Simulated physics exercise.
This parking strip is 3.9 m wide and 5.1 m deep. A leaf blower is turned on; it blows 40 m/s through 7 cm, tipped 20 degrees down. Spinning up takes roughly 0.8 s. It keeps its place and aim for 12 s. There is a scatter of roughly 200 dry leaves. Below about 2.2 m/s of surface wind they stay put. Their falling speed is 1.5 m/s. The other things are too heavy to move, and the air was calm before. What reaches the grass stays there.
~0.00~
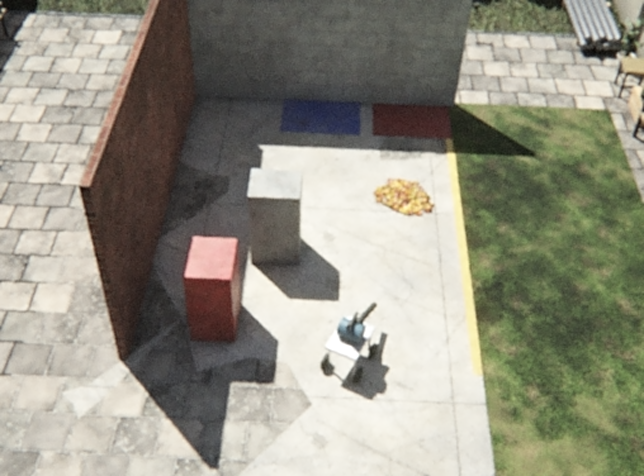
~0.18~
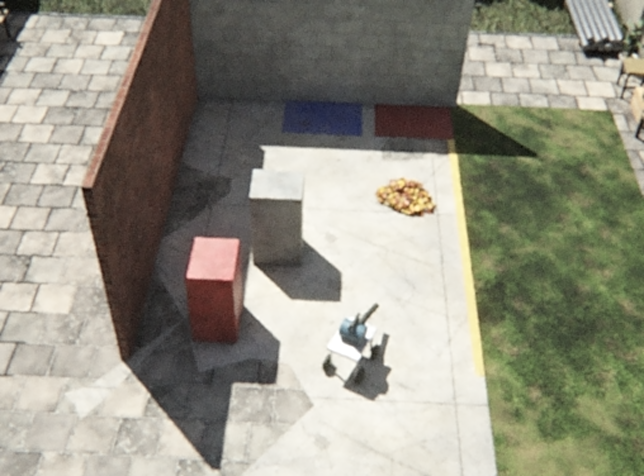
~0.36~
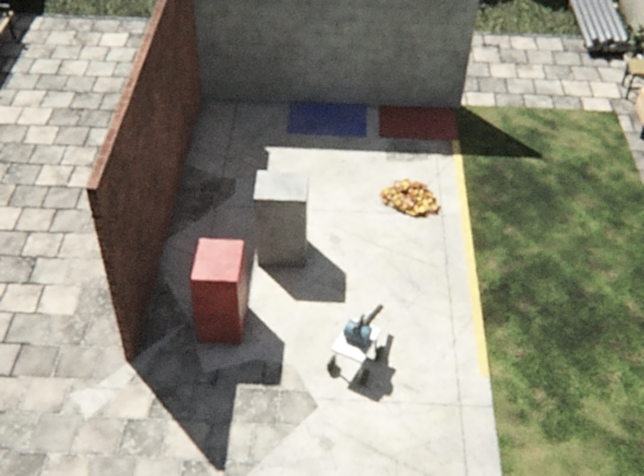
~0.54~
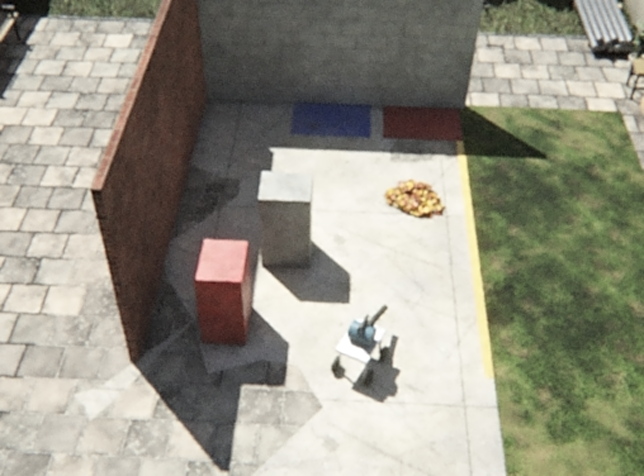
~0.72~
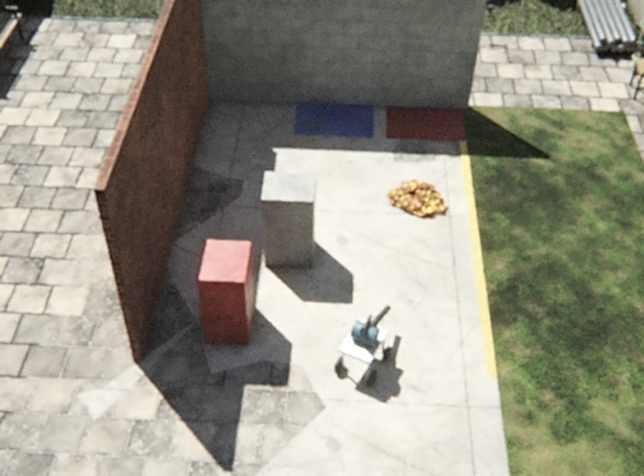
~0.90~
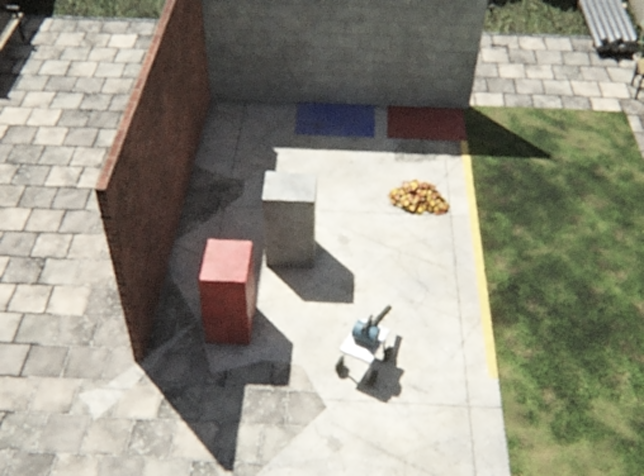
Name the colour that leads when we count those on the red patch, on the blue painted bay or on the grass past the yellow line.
The red one.
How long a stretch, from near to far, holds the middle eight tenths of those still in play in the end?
Roughly 0.8 m.
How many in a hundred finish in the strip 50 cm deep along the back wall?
Near 60 %.
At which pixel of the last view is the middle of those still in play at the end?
Around (440, 122).
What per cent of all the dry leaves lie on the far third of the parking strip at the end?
About 80 %.
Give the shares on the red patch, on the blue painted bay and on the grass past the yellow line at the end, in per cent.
About 70 % red, 2 % blue, 15 % yellow.
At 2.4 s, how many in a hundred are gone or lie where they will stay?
Near 20 %.
After 2.4 s the count stands so, 40 % are on the red patch, 0 % on the blue painted bay and 12 % on the grass past the yellow line; the middle of those still in play is near (438, 140).
After 3.8 s the count stands so, 64 % are on the red patch, 0 % on the blue painted bay and 13 % on the grass past the yellow line; the middle of those still in play is near (438, 129).
After 6.6 s the count stands so, 70 % are on the red patch, 2 % on the blue painted bay and 13 % on the grass past the yellow line; the middle of those still in play is near (440, 126).
After 12.0 s, at the end, 70 % are on the red patch, 2 % on the blue painted bay and 14 % on the grass past the yellow line; the middle of those still in play is near (440, 122).
